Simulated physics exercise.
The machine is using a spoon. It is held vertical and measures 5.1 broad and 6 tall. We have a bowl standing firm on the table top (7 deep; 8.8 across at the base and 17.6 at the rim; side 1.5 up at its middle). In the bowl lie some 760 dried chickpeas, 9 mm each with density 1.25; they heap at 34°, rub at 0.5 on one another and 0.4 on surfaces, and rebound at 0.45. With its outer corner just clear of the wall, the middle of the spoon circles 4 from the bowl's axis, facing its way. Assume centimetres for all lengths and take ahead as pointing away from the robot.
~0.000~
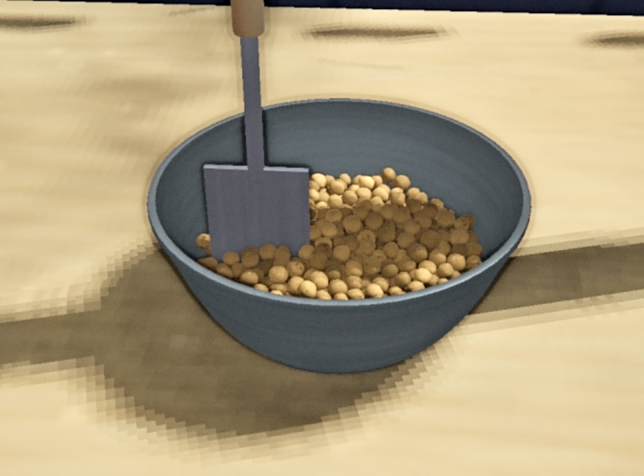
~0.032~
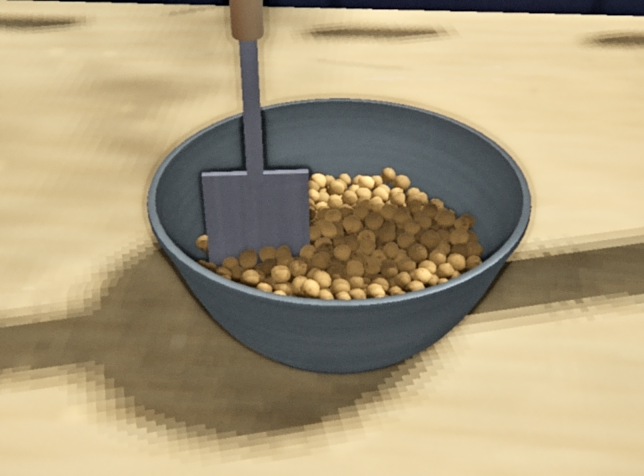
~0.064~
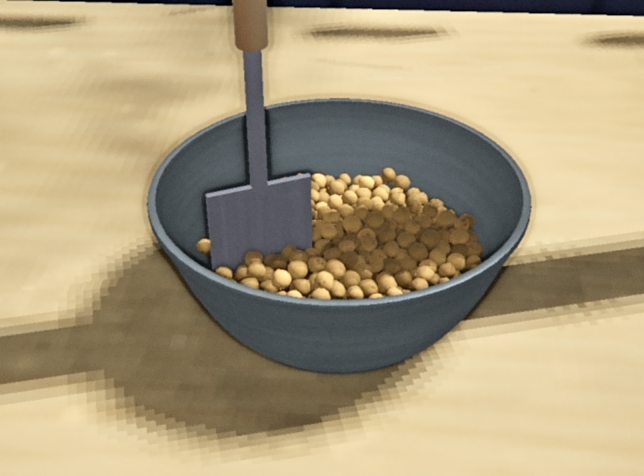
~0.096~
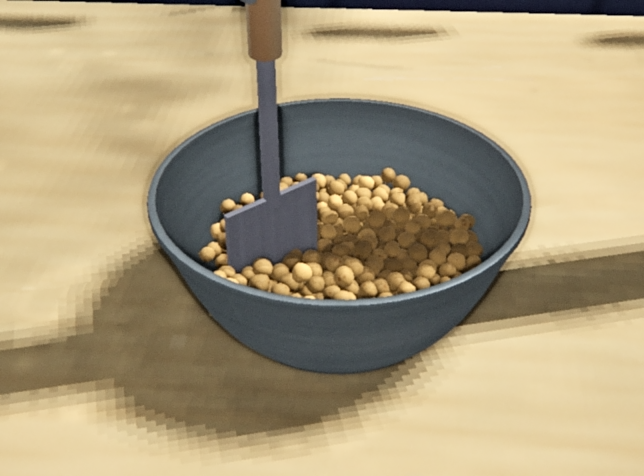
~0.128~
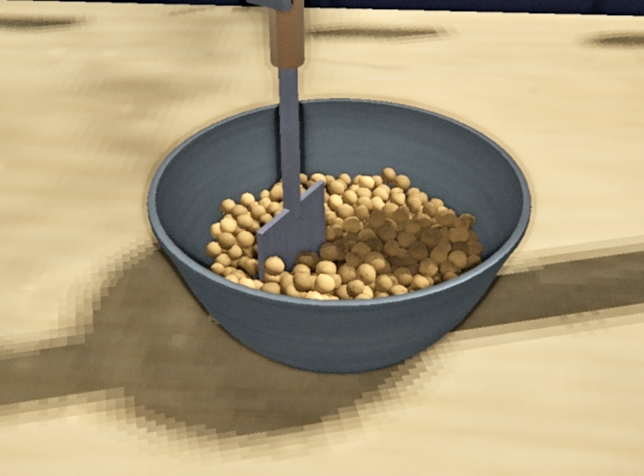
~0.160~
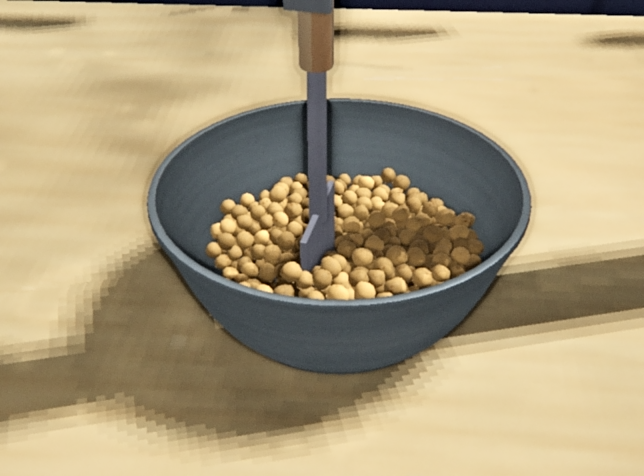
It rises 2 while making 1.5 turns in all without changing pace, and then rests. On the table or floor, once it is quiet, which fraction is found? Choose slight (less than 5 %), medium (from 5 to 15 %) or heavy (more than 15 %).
The share is medium.
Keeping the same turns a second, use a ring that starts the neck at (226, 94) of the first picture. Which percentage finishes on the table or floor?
About 0 %.
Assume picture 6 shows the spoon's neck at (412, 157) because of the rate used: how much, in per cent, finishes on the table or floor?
About 30 %.
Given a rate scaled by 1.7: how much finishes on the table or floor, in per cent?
That gives some 30 percent.
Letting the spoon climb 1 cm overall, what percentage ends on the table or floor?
Near 15 in a hundred.
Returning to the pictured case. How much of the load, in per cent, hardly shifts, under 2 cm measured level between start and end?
Around 30 in a hundred, roughly.
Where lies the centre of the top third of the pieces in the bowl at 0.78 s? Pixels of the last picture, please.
Somewhere around (339, 291), I think.
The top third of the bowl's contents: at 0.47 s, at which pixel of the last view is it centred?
Roughly pixel (330, 164).
After 0.47 s, 260° round, highest piece 10 above the table; 719 in the bowl, 15 on the table or floor, 24 in flight or on the tool.
After 0.78 s, 79° round, highest piece 8 above the table; 691 in the bowl, 63 on the table or floor, 4 in flight or on the tool.
After 1.14 s, 180° round, highest piece 6 above the table; 686 in the bowl, 72 on the table or floor.
After 1.84 s, 180° round, highest piece 6 above the table; 686 in the bowl, 72 on the table or floor.
At rest, 686 in the bowl, 72 on the table or floor. That is 9 % on the table or floor.
